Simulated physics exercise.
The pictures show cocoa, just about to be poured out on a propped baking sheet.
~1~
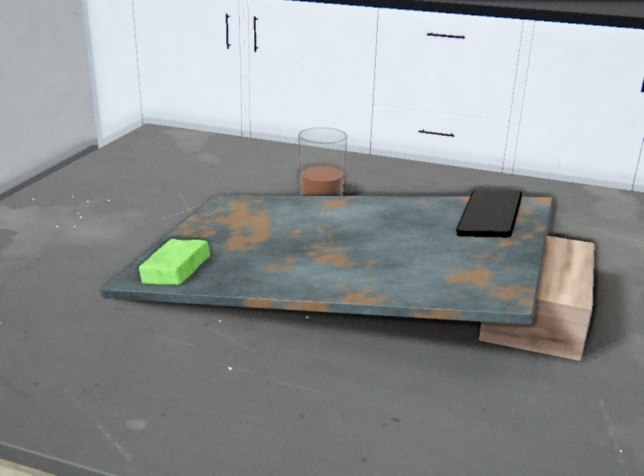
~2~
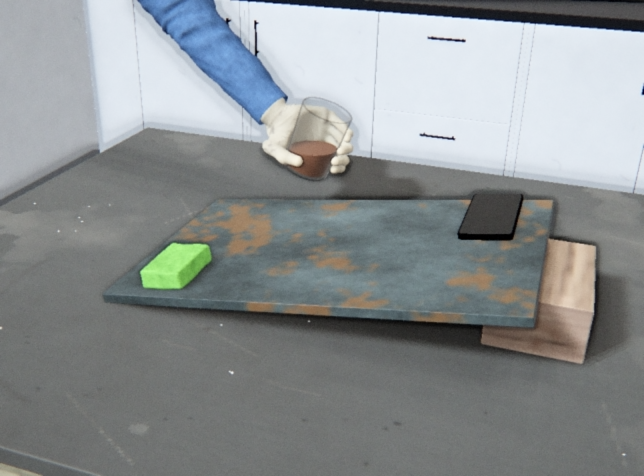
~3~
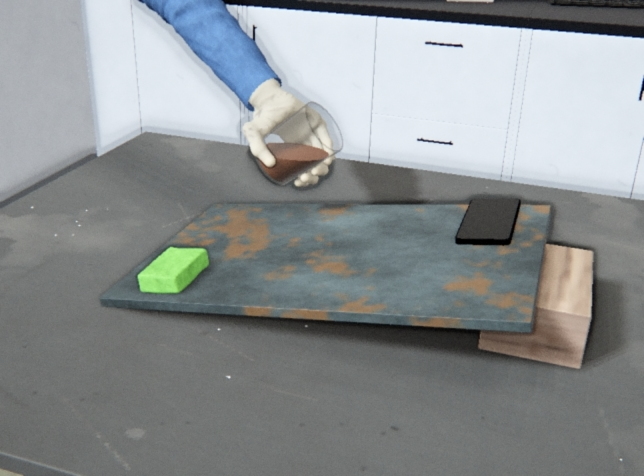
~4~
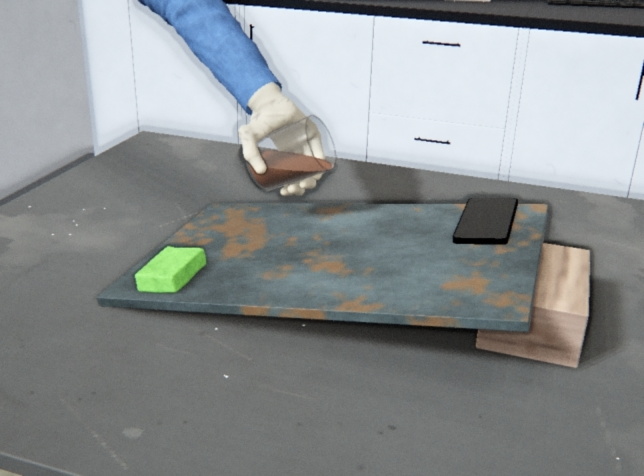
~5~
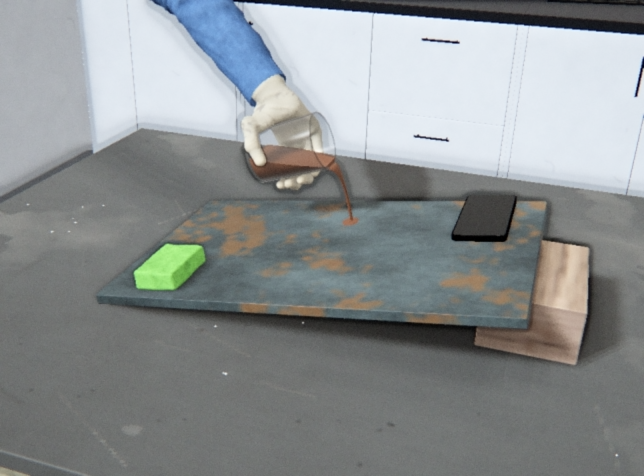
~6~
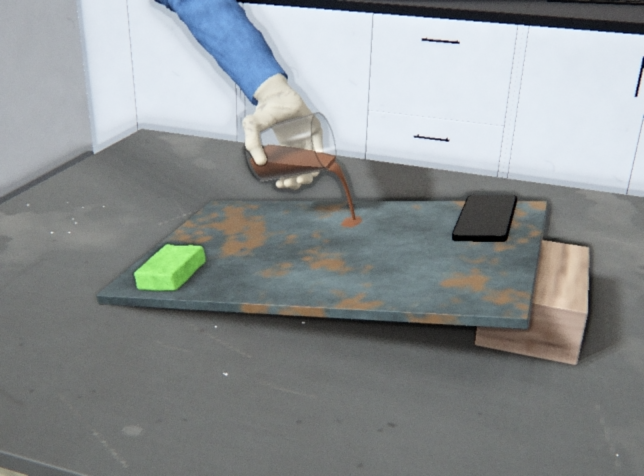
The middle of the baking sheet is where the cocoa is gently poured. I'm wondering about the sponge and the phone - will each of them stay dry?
Going one by one: On the left the sponge: It will stay dry, on the right the phone: It will stay dry.
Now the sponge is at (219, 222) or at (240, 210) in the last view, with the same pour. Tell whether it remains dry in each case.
Place one: It is overrun; place two: It is overrun.
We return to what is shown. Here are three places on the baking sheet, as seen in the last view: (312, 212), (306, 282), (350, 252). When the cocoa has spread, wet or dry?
Spot by spot: Touched, then missed, then missed.
A moment on, it runs down to the left; the sponge is untouched; the phone is untouched.
Further on, it runs down to the left and off the end; the sponge is untouched; the phone is untouched.
When it is over, it runs down to the left and off the end; the sponge is untouched; the phone is untouched.
